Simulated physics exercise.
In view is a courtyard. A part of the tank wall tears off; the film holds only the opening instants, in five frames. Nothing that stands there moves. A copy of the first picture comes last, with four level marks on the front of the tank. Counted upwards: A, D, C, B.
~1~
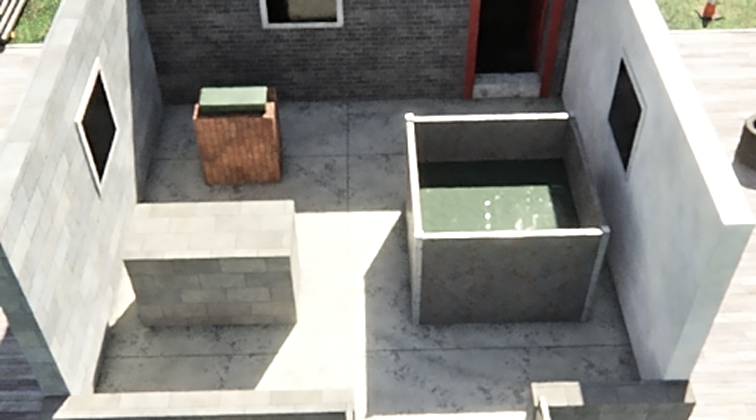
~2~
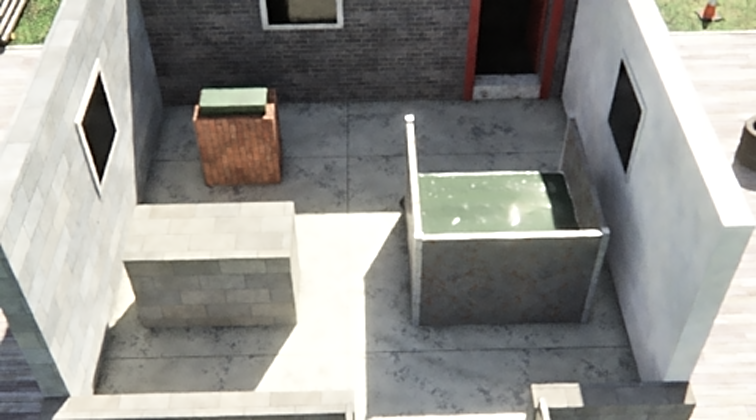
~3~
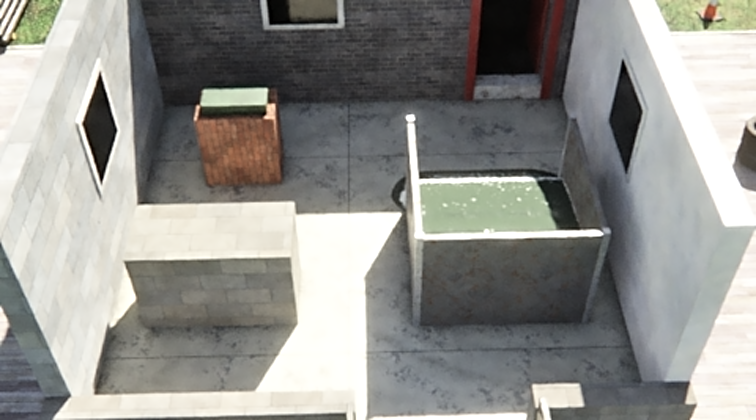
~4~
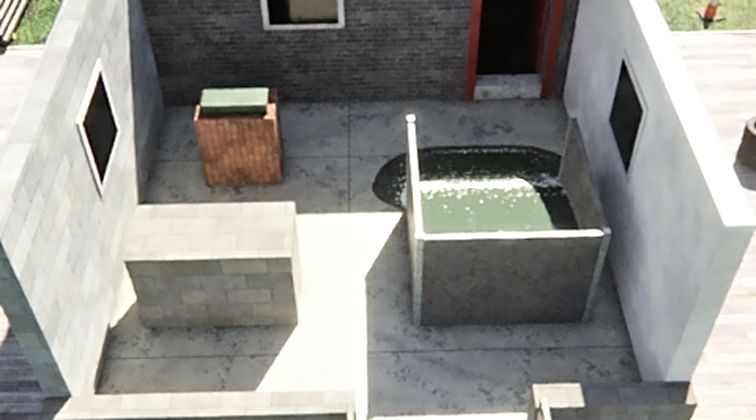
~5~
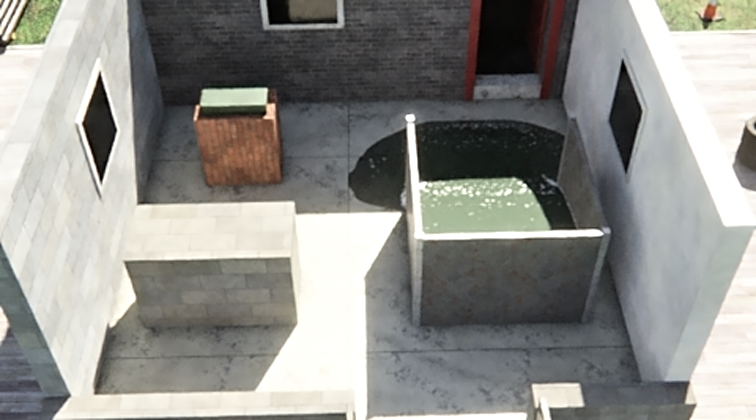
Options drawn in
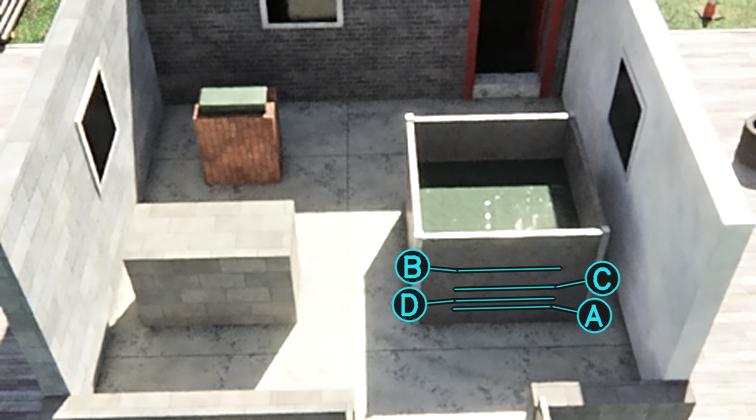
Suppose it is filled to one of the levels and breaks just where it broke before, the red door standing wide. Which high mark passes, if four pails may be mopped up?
It is D.
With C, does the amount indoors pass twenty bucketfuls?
No, less.
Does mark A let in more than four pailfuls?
No, that is safe.
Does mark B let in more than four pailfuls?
Yes, that goes wrong.
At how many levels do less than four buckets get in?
Two.
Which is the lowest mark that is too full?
C.
On the marked copy, A at (502, 307); B at (508, 269); C at (505, 288); D at (503, 299); from the bottom up A, D, C, B.
Choosing A, nothing gets over.
Choosing B, dozens of bucketfuls pour in.
Choosing C, about 8 bucketfuls get in.
Choosing D, a bucket or two gets in.
